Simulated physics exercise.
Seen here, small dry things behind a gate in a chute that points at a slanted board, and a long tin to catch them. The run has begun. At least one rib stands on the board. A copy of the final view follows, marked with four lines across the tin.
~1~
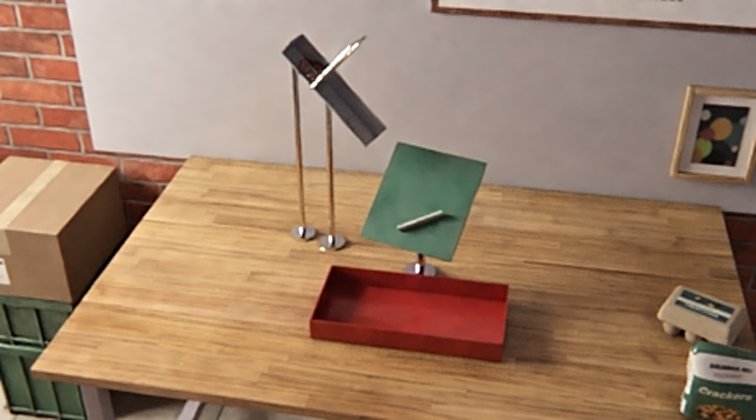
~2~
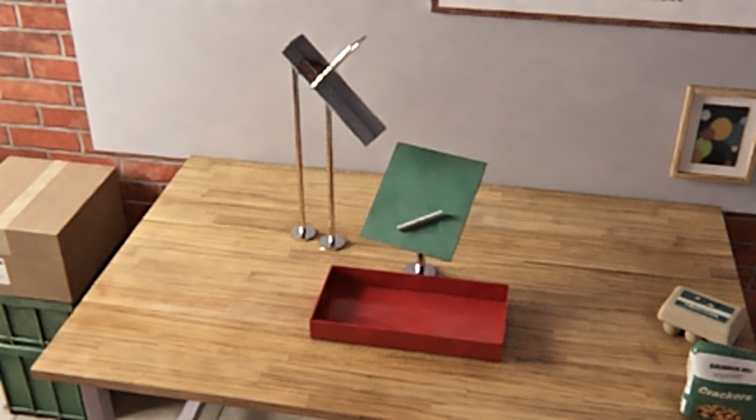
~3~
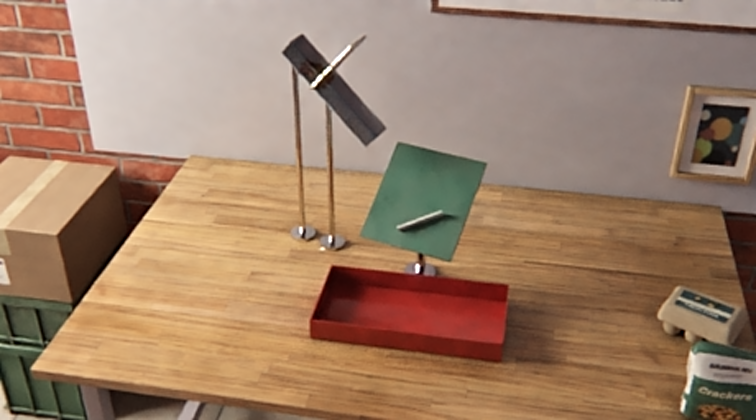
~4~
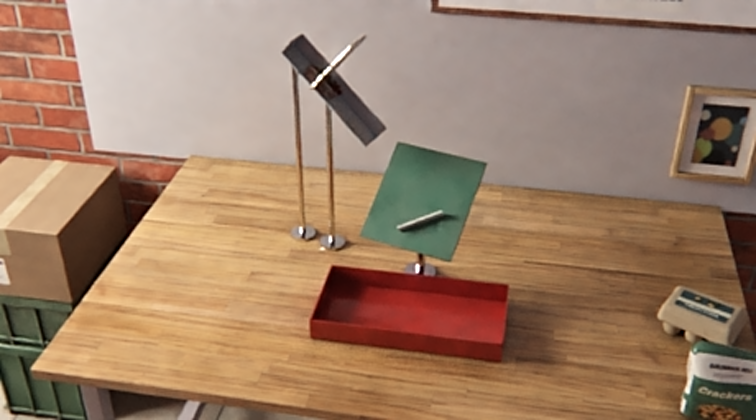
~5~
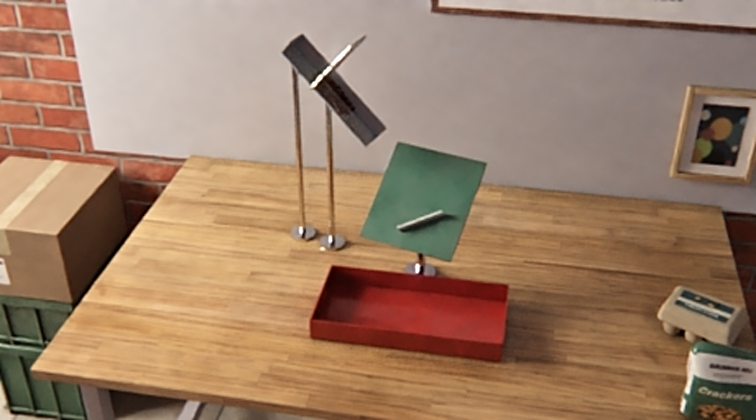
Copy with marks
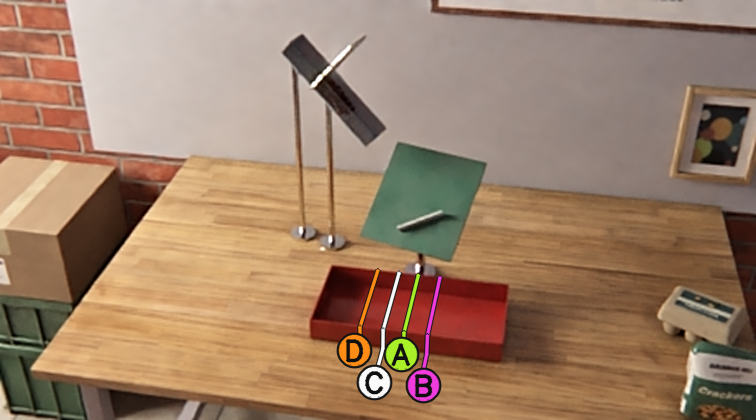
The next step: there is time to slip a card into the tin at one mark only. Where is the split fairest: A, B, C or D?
Choose D.
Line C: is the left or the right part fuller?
The left side.
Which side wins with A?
Left.
On the marked copy, line A crosses the front rim at (404, 331); line B crosses the front rim at (427, 334); line C crosses the front rim at (383, 329); line D crosses the front rim at (360, 326).
If A is chosen, of what is caught, nearly all on the left of the divider, a stray few on the right.
If B is chosen, of what is caught, all on the left of the divider, none on the right.
If C is chosen, of what is caught, most on the left of the divider, a small part on the right.
If D is chosen, of what is caught, about half on the left of the divider, about half on the right.
